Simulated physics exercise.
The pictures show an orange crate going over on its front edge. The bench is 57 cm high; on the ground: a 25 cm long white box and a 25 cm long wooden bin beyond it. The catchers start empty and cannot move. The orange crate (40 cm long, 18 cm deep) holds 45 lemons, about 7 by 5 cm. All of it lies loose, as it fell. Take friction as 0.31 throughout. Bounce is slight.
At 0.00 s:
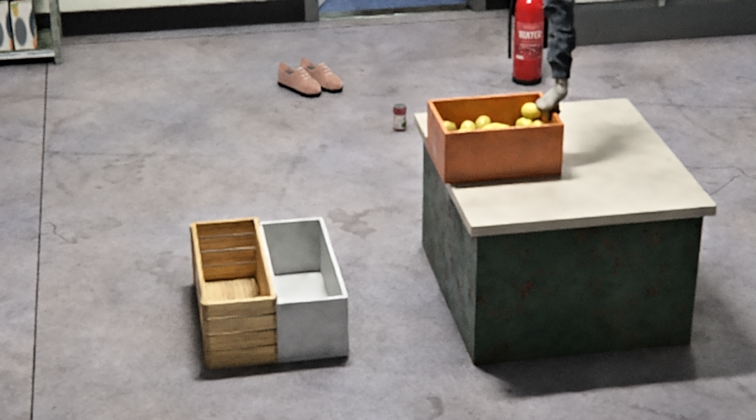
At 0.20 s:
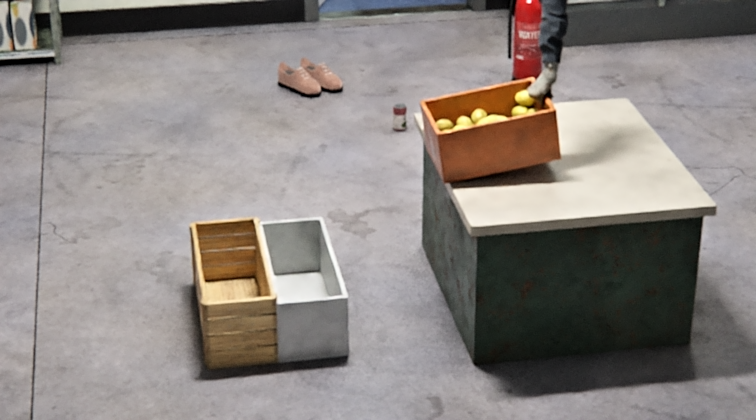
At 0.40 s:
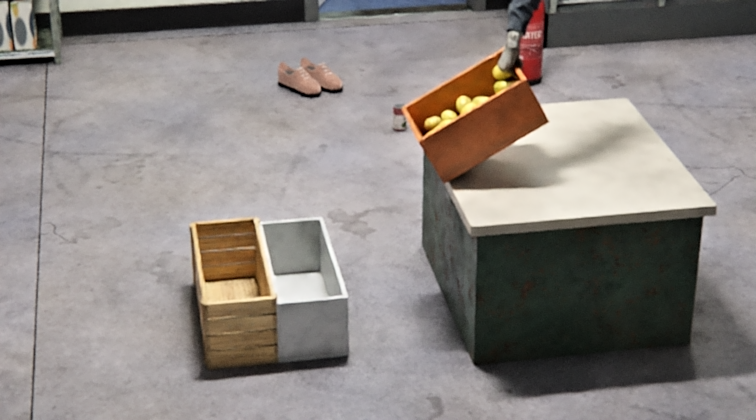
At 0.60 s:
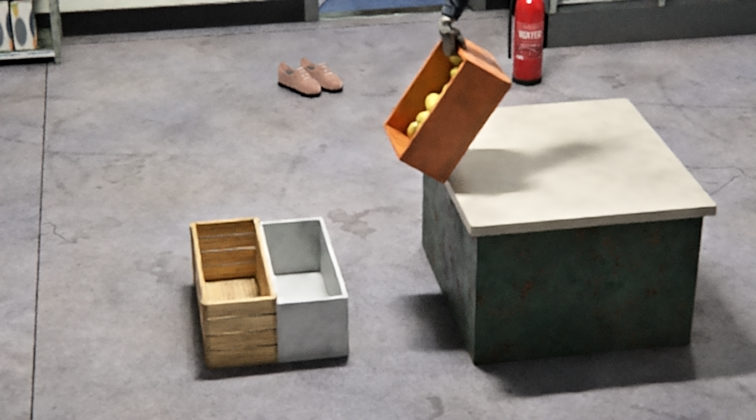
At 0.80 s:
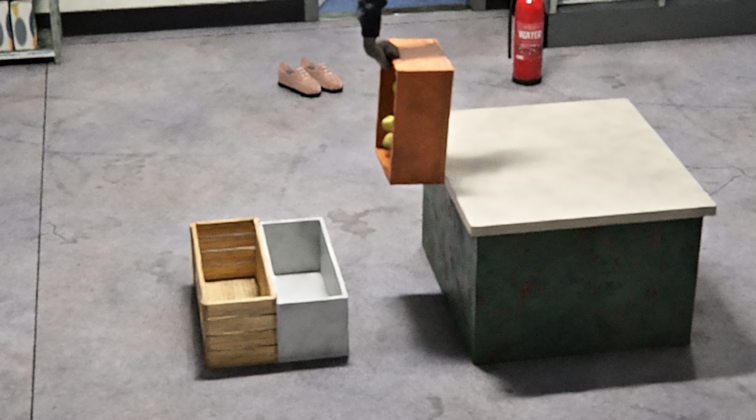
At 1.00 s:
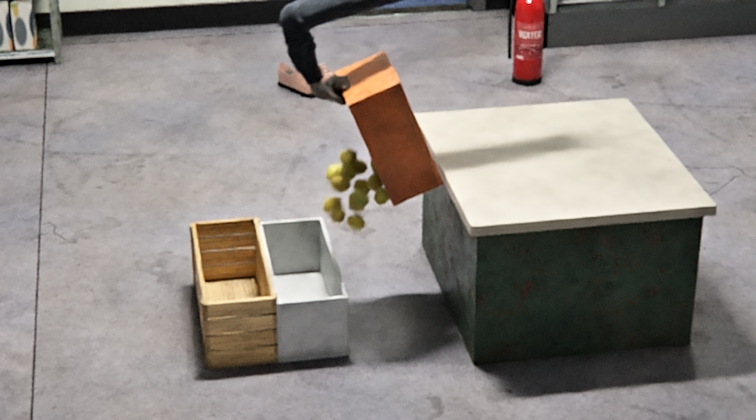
A gloved hand tips an orange crate leftward over the bench edge, and lemons tumble out.
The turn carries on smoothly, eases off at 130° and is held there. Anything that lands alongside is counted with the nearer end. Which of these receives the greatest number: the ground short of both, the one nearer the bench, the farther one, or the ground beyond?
The ground short of the pair gets the most.
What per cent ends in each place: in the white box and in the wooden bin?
About 40 and 0 per cent.
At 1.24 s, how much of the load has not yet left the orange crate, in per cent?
Roughly 15 per cent is still inside.
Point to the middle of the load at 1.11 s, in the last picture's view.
At about (363, 179).
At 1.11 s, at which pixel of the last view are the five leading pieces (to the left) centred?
Around (303, 271).
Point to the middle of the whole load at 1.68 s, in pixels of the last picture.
Around (349, 299).
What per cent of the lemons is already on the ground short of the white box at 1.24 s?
Some 15 per cent by then.
After 1.11 s, tilt 122°; 20 still in the orange crate, 6 in the white box and 19 in the air.
After 1.24 s, tilt 129°; 6 still in the orange crate, 10 in the white box, 6 on the ground short of the white box and 23 in the air.
After 1.44 s, tilt 130°; 17 in the white box, 19 on the ground short of the white box and 9 in the air.
Final count (at 1.68 s), 17 in the white box and 28 on the ground short of the white box.
